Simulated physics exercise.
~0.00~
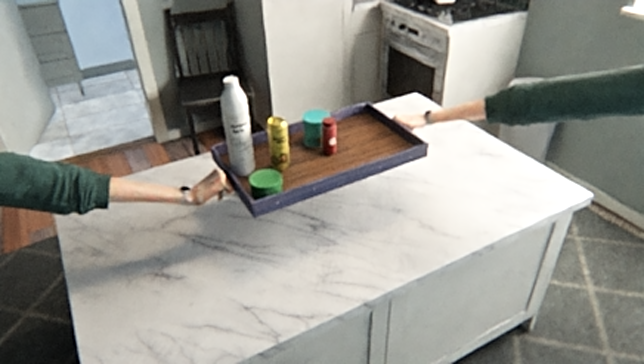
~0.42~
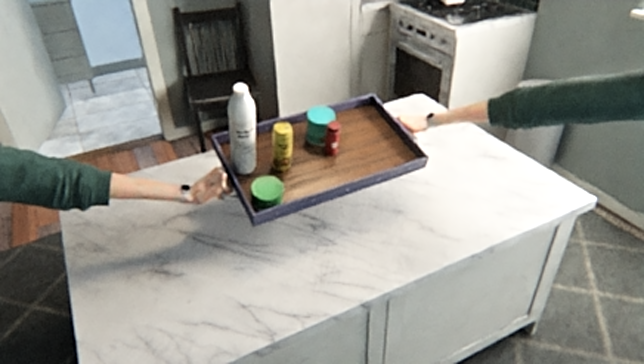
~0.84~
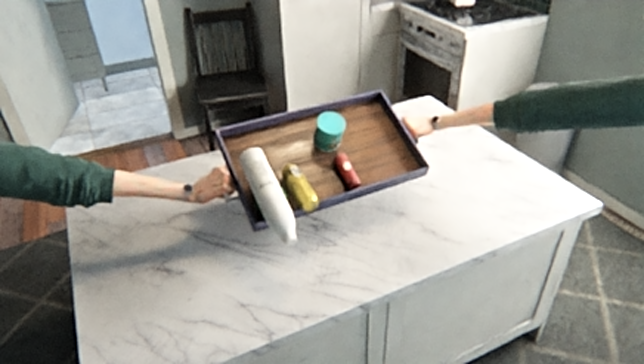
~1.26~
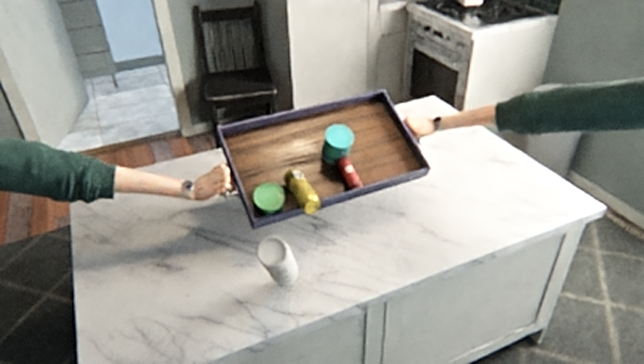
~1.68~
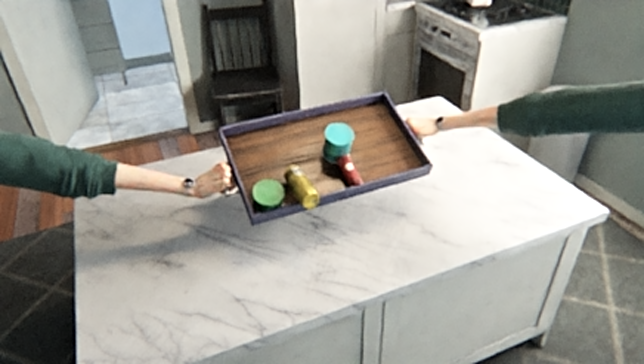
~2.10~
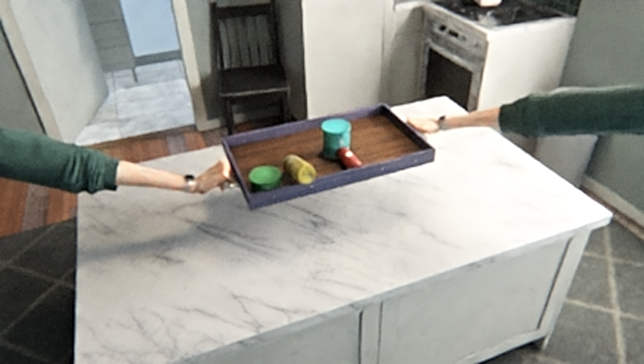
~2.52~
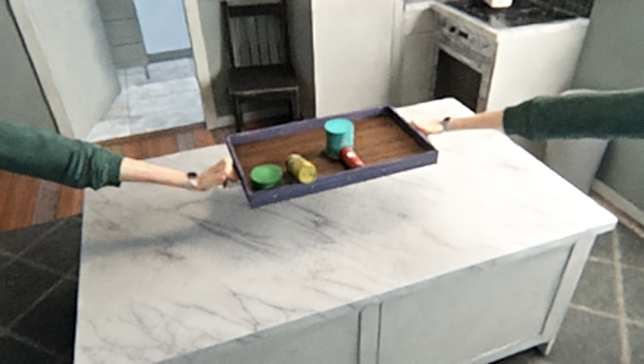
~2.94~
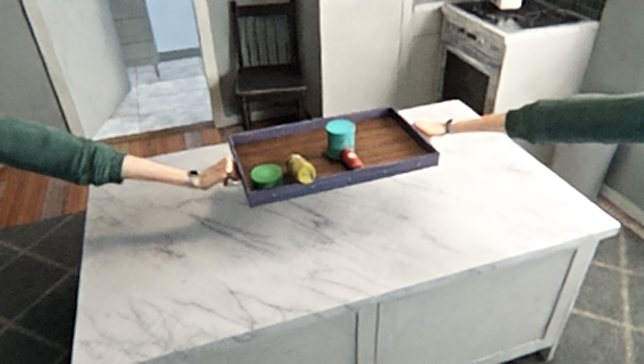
In this clip, two hands tip a loaded tray toward the viewer above a marble counter, toppling the white bottle over the near edge and out of view, then level it with the yellow can and red shaker lying down while the green tub and turquoise tin stay upright.
